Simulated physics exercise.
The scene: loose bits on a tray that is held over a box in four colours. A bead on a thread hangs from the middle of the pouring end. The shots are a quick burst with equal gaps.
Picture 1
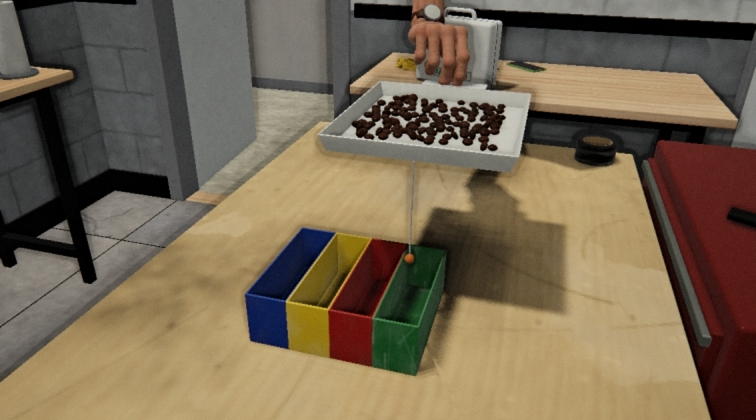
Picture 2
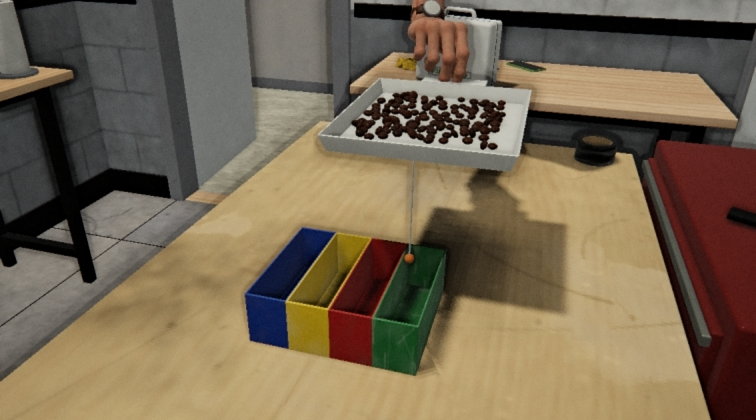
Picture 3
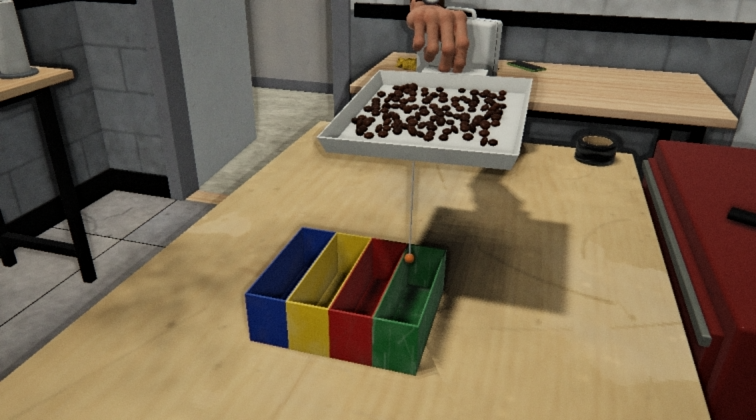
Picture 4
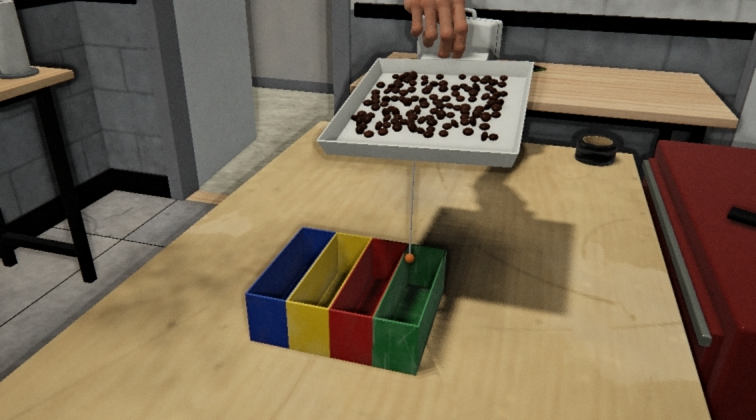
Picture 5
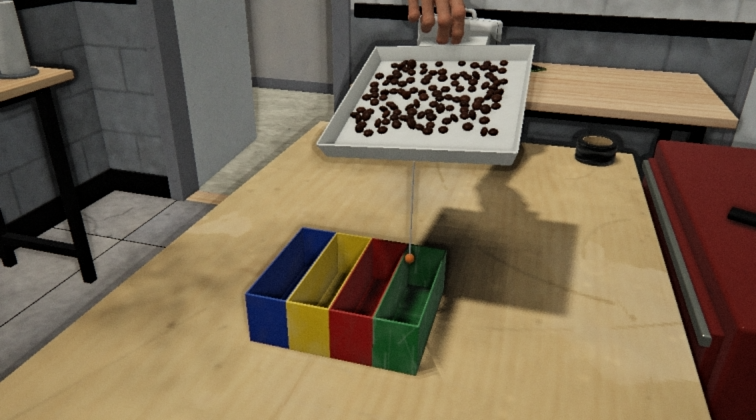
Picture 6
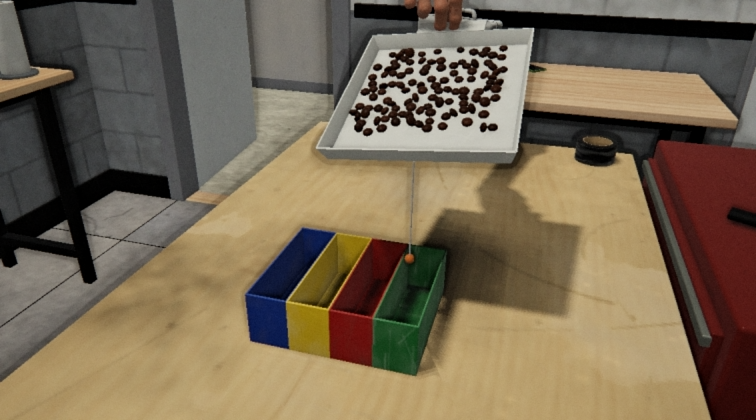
A white tray of flat chocolate drops, held by a hand at its far edge, starts level and tilts gradually toward the viewer and slightly left, above a blue, yellow, red and green box, while the hanging orange bead stays still.
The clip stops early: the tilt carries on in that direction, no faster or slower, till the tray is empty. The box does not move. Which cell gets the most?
The yellow cell gets the most.
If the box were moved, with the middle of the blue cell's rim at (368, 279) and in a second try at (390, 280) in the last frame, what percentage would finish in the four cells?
The first gives 40 %, the second 20 %.
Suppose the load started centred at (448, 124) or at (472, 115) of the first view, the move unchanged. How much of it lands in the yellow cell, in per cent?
About 40 and 30 per cent.
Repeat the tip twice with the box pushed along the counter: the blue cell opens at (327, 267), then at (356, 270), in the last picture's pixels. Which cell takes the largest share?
The first try: Blue. The second: The cell in blue.
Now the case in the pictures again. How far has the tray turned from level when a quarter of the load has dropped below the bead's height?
Roughly 85°.
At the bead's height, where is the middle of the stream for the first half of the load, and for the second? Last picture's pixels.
Early half (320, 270), late half (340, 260).
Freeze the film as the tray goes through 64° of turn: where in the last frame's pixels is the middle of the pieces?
Near (368, 144).
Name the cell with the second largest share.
In second place: Red.
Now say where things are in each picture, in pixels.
The first picture shows corners of the pouring end at (326, 133) and (512, 154), level; middle of the load at (425, 120), flat chocolate drops; bead on its thread at (409, 259); blue cell at (267, 317); yellow cell at (308, 325); red cell at (351, 334); green cell at (395, 342).
The second picture shows corners of the pouring end at (325, 133) and (512, 153), level; middle of the load at (425, 118).
The third picture shows corners of the pouring end at (325, 135) and (512, 152), tipped barely, lowest at the left corner; middle of the load at (425, 113).
The fourth picture shows corners of the pouring end at (325, 138) and (512, 150), tipped a little, lowest at the left corner; middle of the load at (425, 105).
The fifth picture shows corners of the pouring end at (324, 141) and (511, 149), tipped clearly, lowest at the left corner; middle of the load at (424, 97).
The sixth picture shows corners of the pouring end at (323, 145) and (510, 148), tipped clearly, lowest at the left corner; middle of the load at (423, 90); blue cell at (267, 317); yellow cell at (308, 325); red cell at (351, 334); green cell at (395, 342).
Soon after the last picture, tray tipped steeply; nearly all on the tray; a small part falling or outside the box.
A little later, tray tipped past a quarter turn; about a quarter on the tray; about a third in the yellow cell; a small part in the red cell; a small part in the blue cell; a small part in the green cell; about a quarter falling or outside the box.
Later still, tray tipped past a quarter turn; about half in the yellow cell; about a quarter in the red cell; a small part in the blue cell; a small part in the green cell; a small part falling or outside the box.
At rest, tray tipped past a quarter turn; about half in the yellow cell; about a quarter in the red cell; a small part in the blue cell; a small part in the green cell; a small part outside the box.
